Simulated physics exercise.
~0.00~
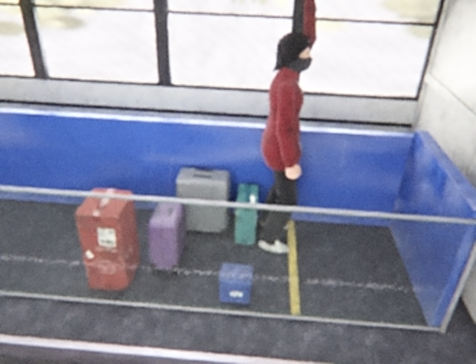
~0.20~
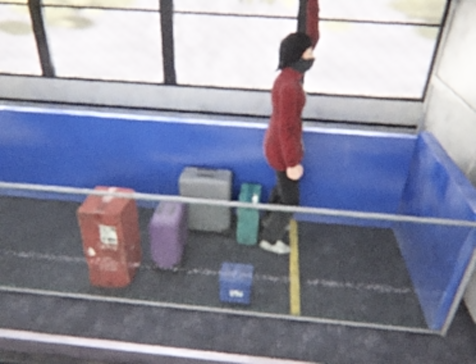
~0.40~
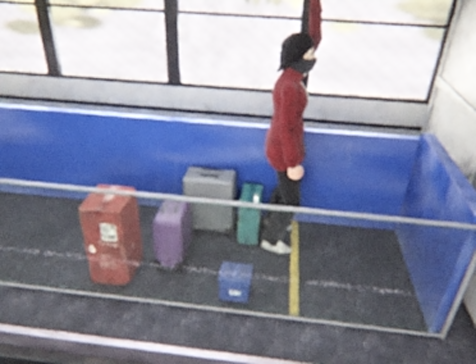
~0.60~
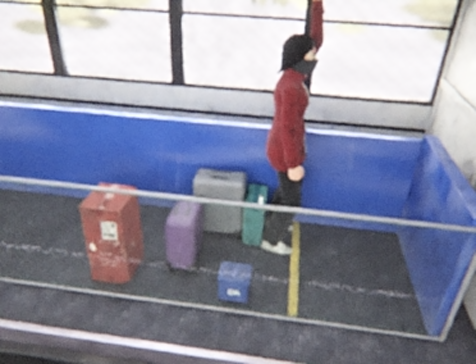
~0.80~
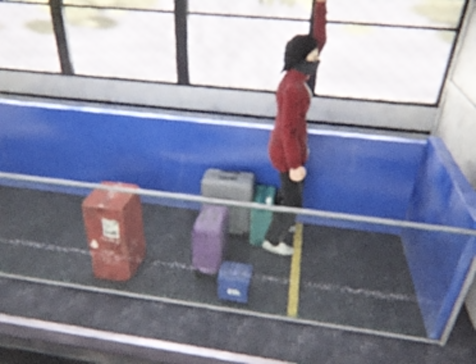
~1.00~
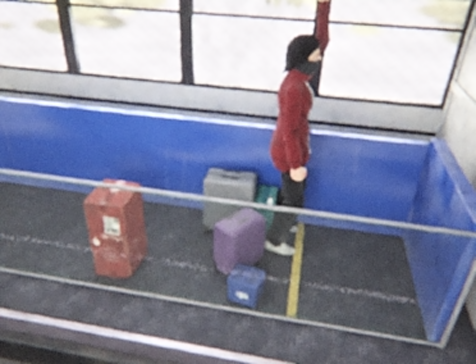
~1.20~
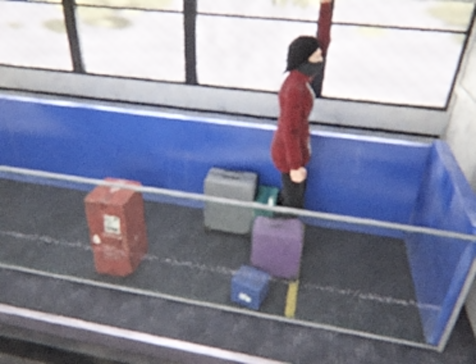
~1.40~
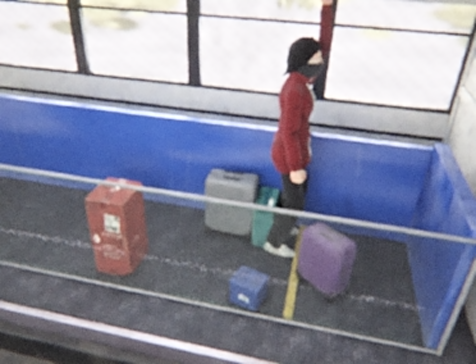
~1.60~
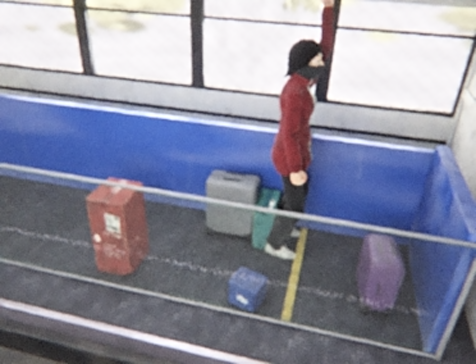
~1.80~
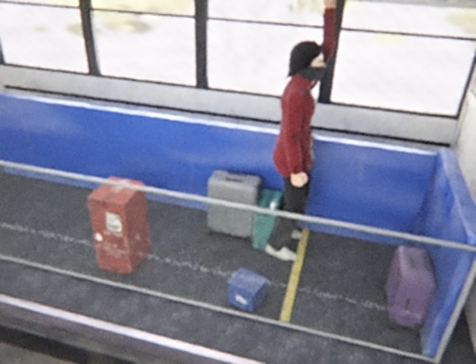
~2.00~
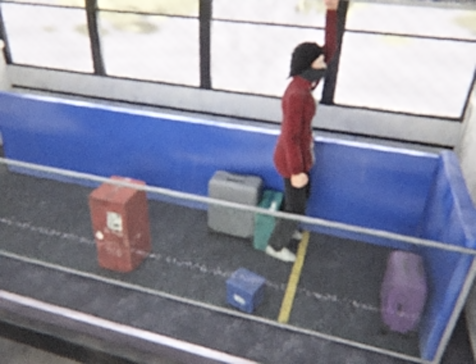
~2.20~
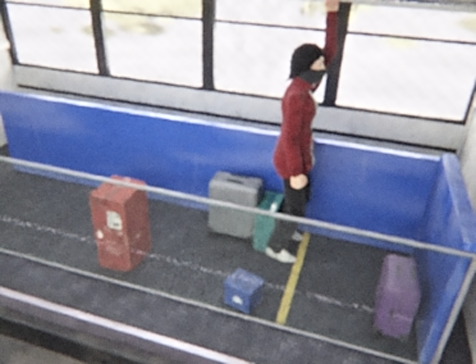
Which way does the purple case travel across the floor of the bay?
It slides to the right, passing the standing passenger and crossing the yellow line, before easing back slightly near the end wall.
